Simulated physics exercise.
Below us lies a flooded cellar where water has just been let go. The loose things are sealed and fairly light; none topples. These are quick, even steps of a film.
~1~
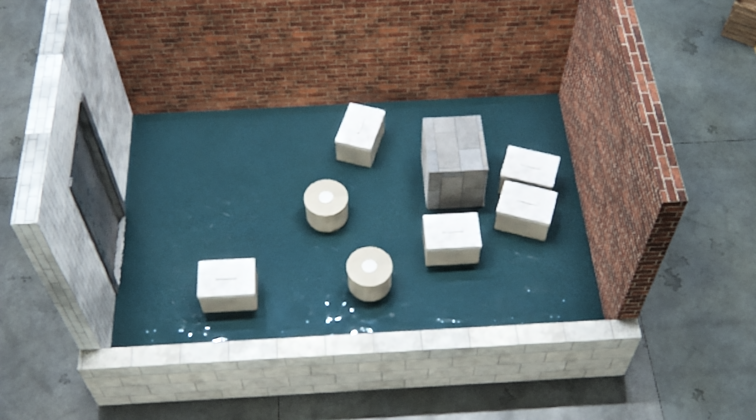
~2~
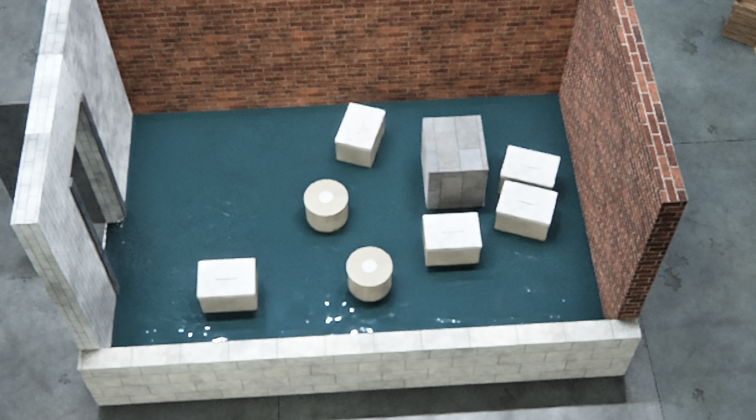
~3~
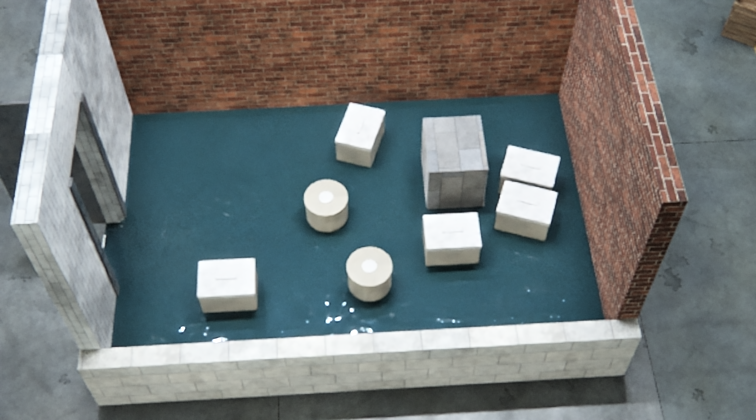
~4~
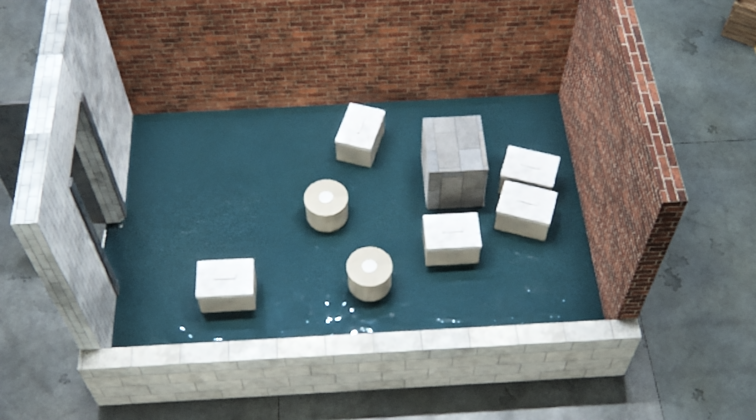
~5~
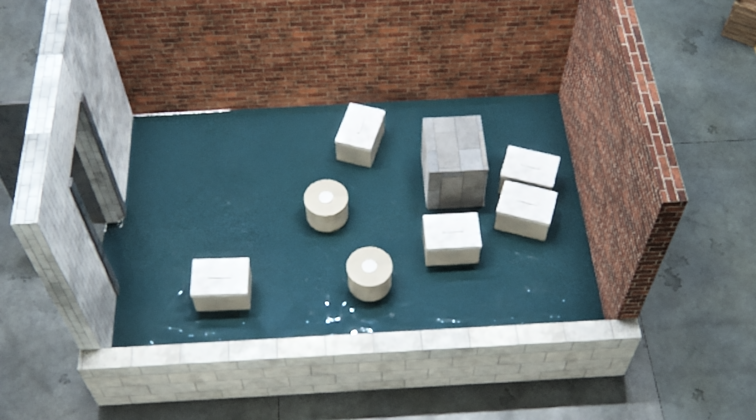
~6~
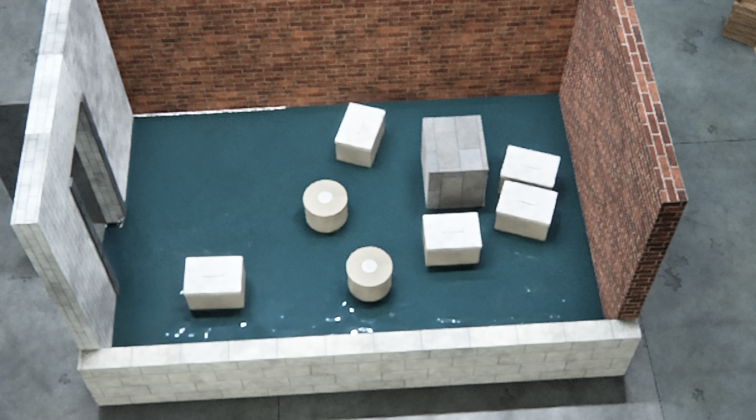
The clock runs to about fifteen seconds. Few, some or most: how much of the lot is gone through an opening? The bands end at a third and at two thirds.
Share: Less than a third.
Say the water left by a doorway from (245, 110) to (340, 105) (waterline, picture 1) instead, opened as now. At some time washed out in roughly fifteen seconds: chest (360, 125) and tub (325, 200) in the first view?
In turn: Out, out.
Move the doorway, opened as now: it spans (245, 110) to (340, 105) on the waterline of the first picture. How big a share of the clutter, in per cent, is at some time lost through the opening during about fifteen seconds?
I make it 30 per cent.
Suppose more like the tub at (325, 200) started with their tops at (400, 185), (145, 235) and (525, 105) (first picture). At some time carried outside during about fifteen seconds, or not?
In turn: Kept in, through, kept in.
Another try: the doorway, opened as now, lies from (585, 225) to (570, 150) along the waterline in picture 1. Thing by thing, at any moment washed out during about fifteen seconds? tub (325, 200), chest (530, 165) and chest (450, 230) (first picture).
In turn: Inside, carried outside, through.
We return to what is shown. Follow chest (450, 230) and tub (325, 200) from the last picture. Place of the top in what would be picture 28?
At about (391, 232) and (228, 216).
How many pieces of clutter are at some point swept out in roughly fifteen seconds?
1 of them.
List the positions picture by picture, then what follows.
A chest at (226, 277), afloat; a tub at (326, 198), afloat; 0 of 7 have shifted, in the first frame.
A chest at (226, 277) floats; a tub at (326, 198), afloat; 0 of 7 have shifted, in the second frame.
A chest at (226, 277) floats; a tub at (326, 198) floats; 0 of 7 have shifted, in the third frame.
A chest at (225, 277) floats; a tub at (326, 198) floats; 0 of 7 have shifted, in the fourth frame.
A chest at (220, 276) floats, close to its start; a tub at (326, 198), afloat; 1 of 7 have shifted, in the fifth frame.
A chest at (213, 275), afloat, close to its start; a tub at (325, 198) floats; 1 of 7 have shifted, in the sixth frame.
A moment on, 0 of 7 are out; 7 afloat.
Next, 0 of 7 are out; 7 afloat.
Later, 1 of 7 are out; 6 afloat.
In the end, 1 of 7 are out; 6 afloat.
